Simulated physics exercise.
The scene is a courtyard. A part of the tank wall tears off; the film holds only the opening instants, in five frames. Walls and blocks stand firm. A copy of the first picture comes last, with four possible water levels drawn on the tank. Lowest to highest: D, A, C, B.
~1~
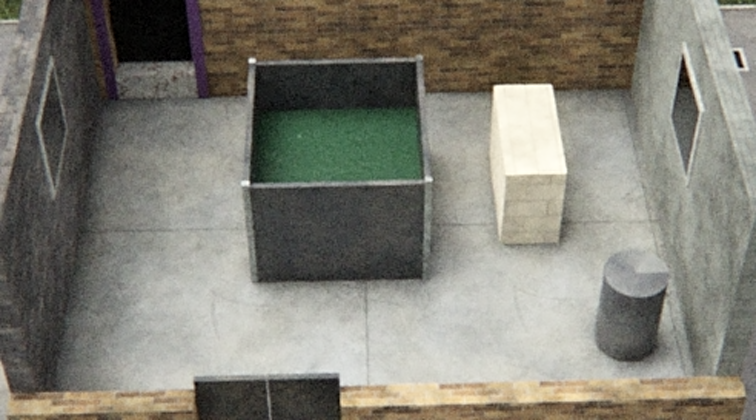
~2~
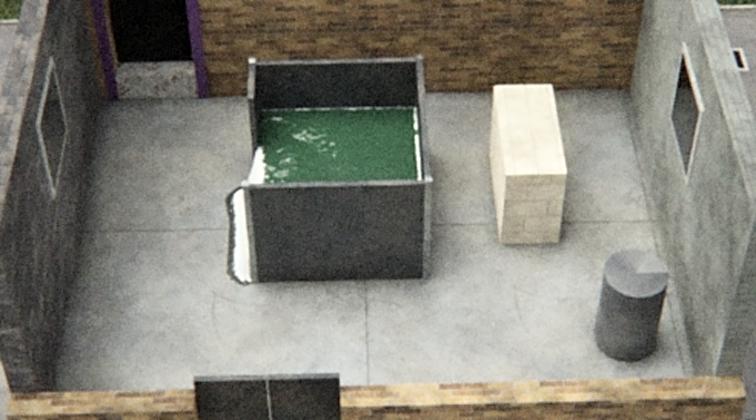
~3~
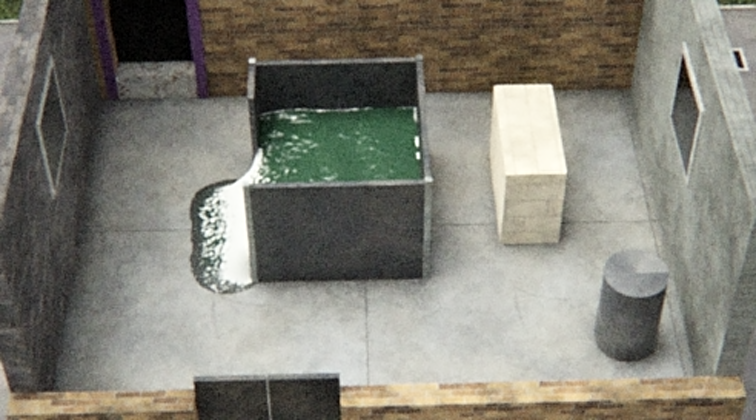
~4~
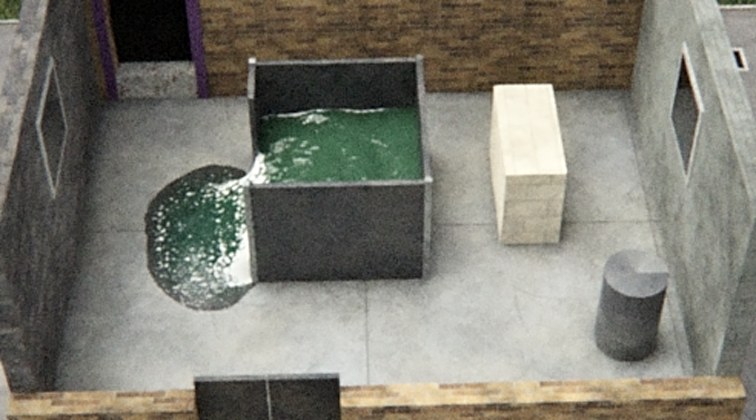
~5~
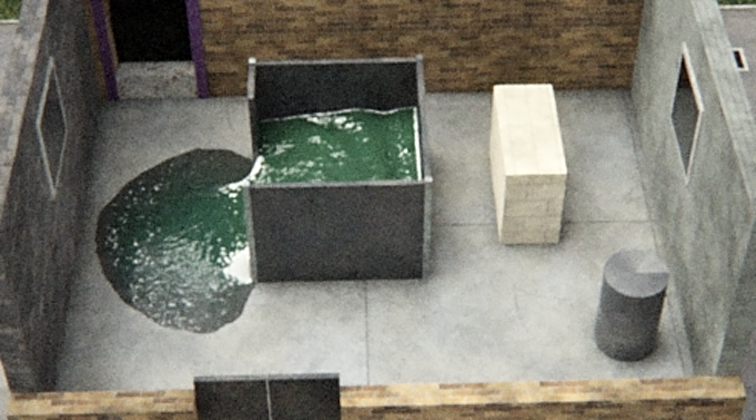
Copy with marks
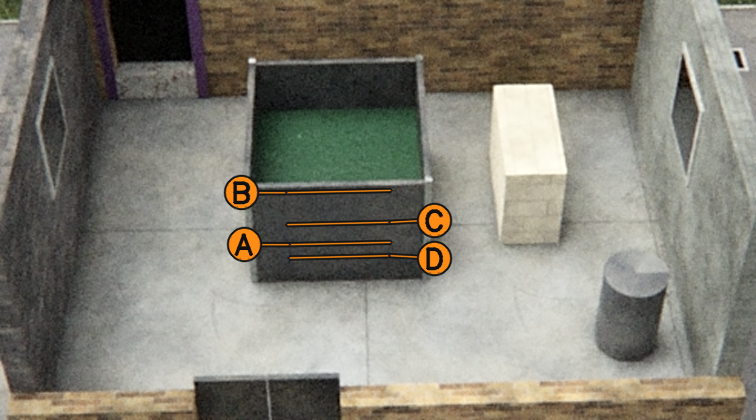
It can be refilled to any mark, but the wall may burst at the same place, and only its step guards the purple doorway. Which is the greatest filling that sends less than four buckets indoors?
C.
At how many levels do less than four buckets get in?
Three of the four.
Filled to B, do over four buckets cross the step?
Yes, it does.
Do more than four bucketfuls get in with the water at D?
No, not at all.
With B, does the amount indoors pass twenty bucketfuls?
No, less.
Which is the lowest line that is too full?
B it is.
In orange, A at (339, 243); B at (337, 191); C at (338, 223); D at (340, 256); from the bottom up D, A, C, B.
With A, nothing gets over.
With B, about 9 bucketfuls get in.
With C, a splash gets over, under a bucket.
With D, nothing gets over.
